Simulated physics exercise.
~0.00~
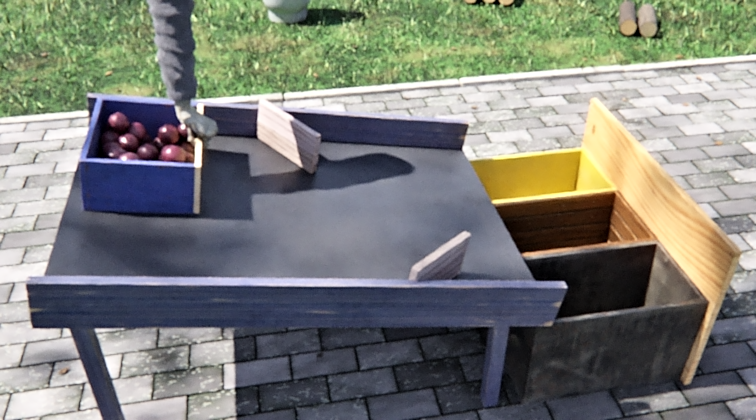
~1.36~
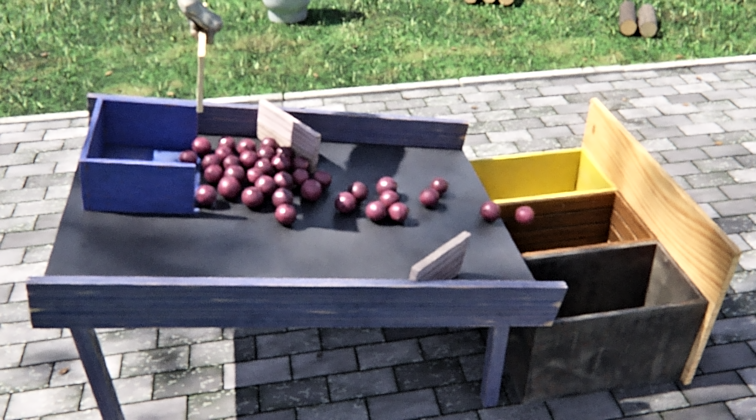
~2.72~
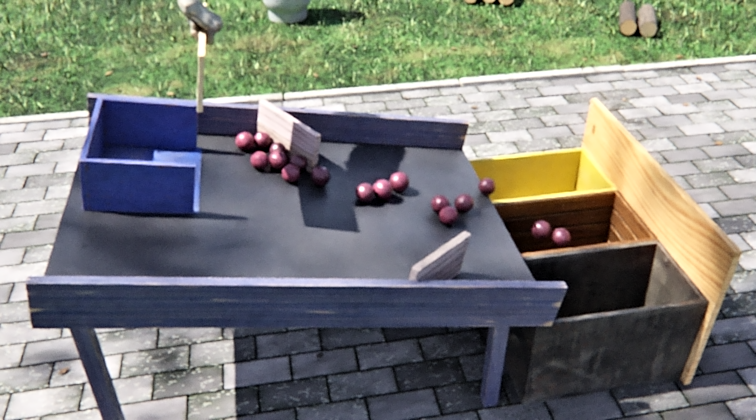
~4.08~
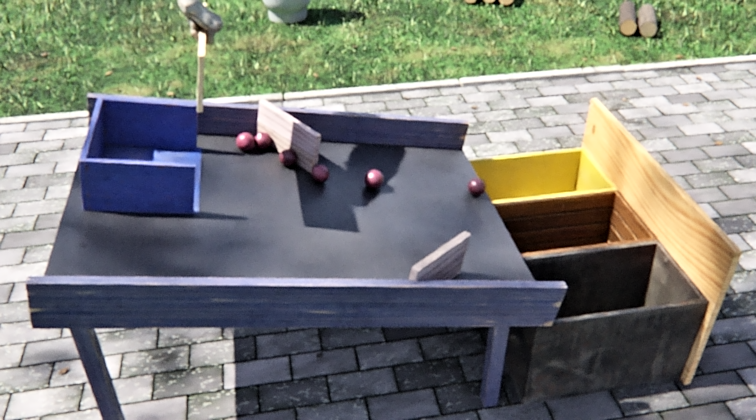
Dark red onions spilled from a blue pen after a gloved hand lifted its gate, rolling right across a sloping table past two angled boards and dropping toward the wooden tub, until only a handful remained scattered on the table.
